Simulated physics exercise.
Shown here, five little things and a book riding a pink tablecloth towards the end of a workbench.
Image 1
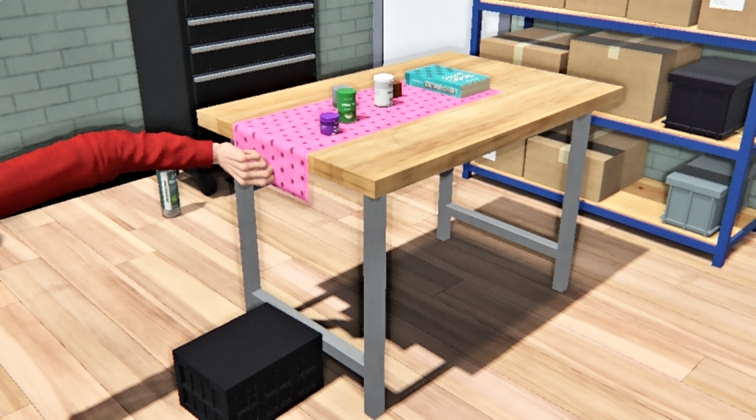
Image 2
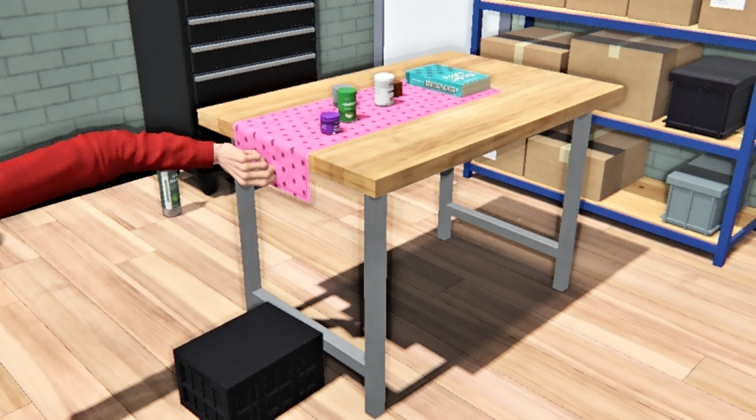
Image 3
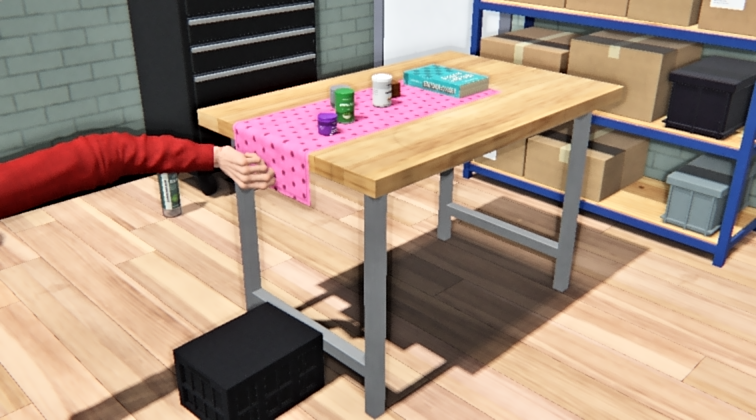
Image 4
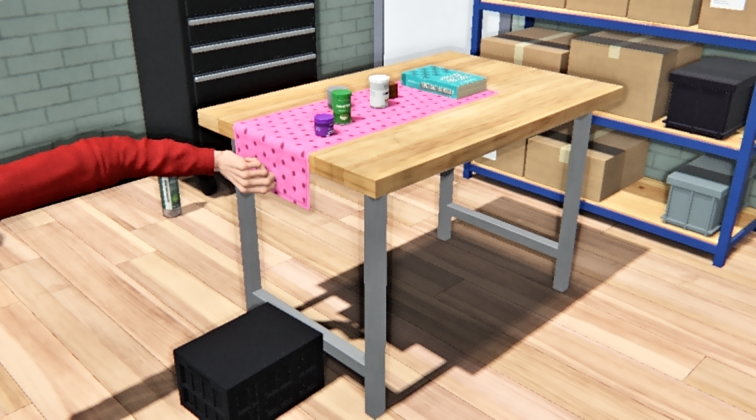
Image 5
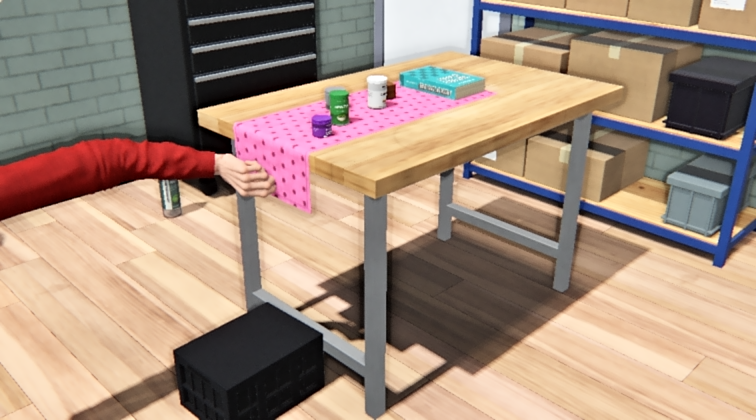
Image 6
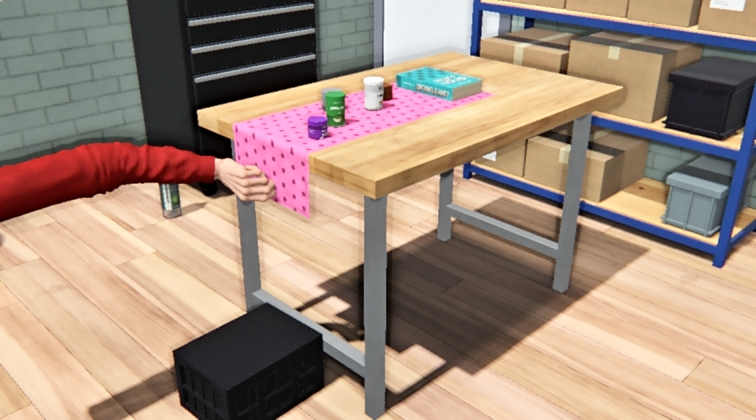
In a workshop, a red-sleeved hand slowly pulls a pink cloth carrying containers and a book.
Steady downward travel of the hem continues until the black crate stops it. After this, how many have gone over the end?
Four things are going to come down.
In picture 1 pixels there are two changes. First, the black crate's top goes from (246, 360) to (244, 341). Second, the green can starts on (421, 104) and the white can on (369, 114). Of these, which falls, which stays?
Result: Green can still there, white can gone.
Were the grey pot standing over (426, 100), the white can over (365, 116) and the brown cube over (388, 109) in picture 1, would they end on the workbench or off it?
The grey pot is still on top, the white can is off the top, the brown cube is off the top.
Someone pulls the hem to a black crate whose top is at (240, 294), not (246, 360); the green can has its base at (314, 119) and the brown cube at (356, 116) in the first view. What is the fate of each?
As for the green can, it leaves the top; as for the brown cube, it stays in place.
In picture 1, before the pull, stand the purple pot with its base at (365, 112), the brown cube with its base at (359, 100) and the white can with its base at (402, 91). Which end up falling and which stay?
The purple pot ends up off; the brown cube ends up off; the white can stays put.
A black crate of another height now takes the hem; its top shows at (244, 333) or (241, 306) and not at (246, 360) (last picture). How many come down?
Then 3 and 2.
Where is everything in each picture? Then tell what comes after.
The first picture shows hem (309, 203); purple pot (329, 115); green can (347, 91); grey pot (342, 87); white can (384, 77); brown cube (392, 82); top of the crate (246, 359).
The second picture shows hem (310, 203); purple pot (330, 114).
The third picture shows hem (311, 206); green can (345, 91).
The fourth picture shows hem (310, 210); grey pot (337, 88); top of the crate (246, 359).
The fifth picture shows hem (311, 213); white can (377, 78).
The sixth picture shows hem (310, 219); purple pot (317, 119); green can (335, 94); grey pot (332, 90); white can (374, 79); brown cube (382, 84).
Soon after, hem near (275, 274); purple pot and green can gone.
After that, hem on the crate; purple pot, green can, grey pot and white can gone.
In the end, hem on the crate; purple pot, green can, grey pot and white can gone. Over the edge go four.
